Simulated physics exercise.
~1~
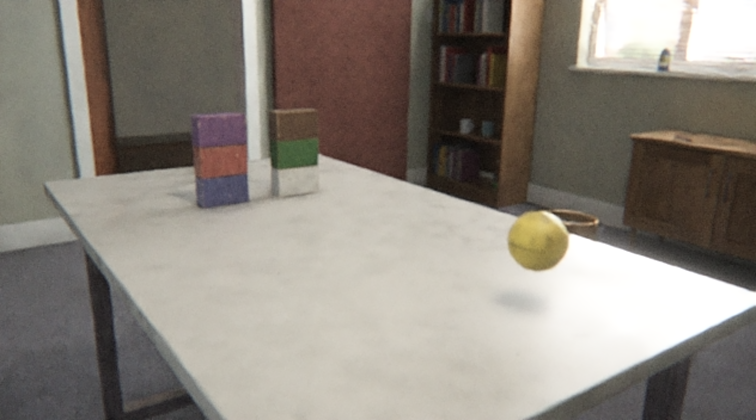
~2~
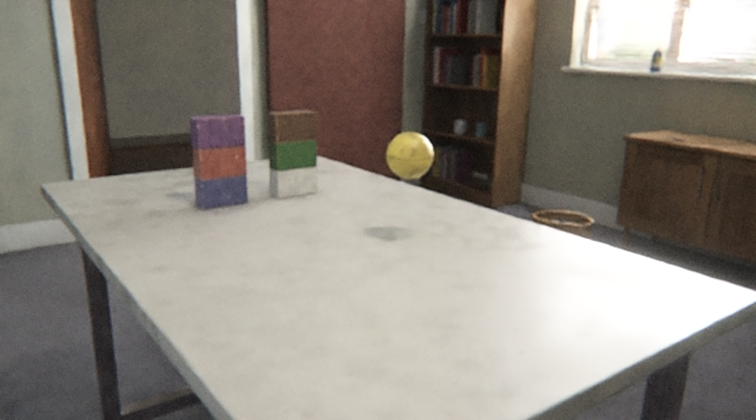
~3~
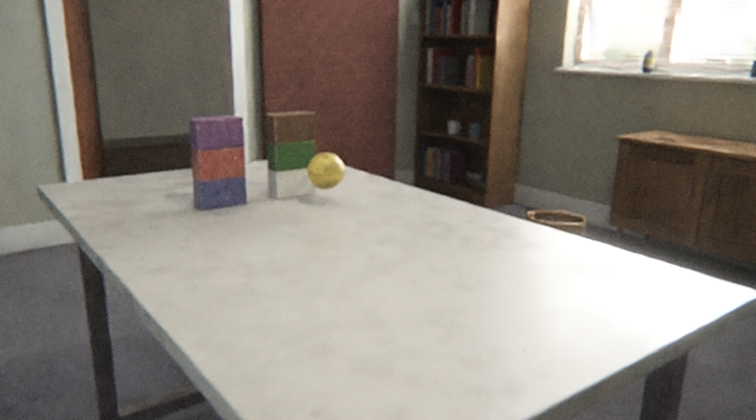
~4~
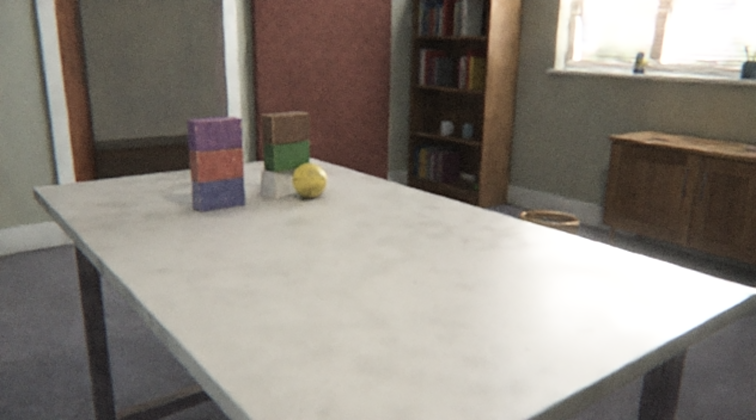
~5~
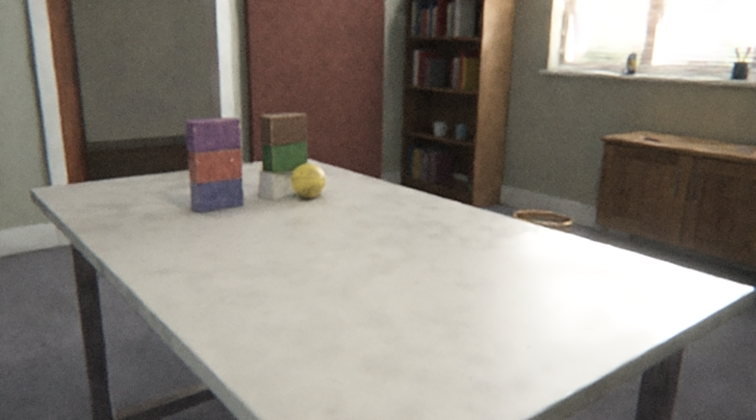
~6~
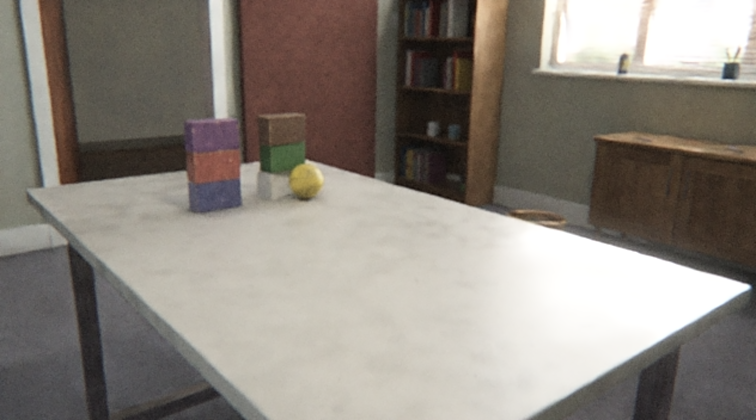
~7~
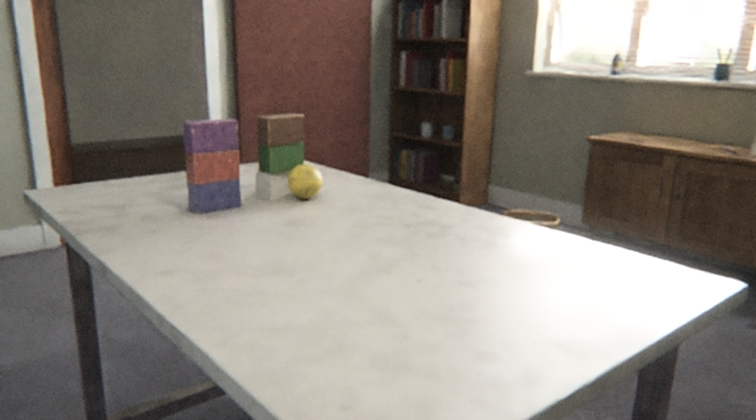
White table with two stacks of coloured blocks, a yellow ball flying in and settling beside the right stack, both left standing.
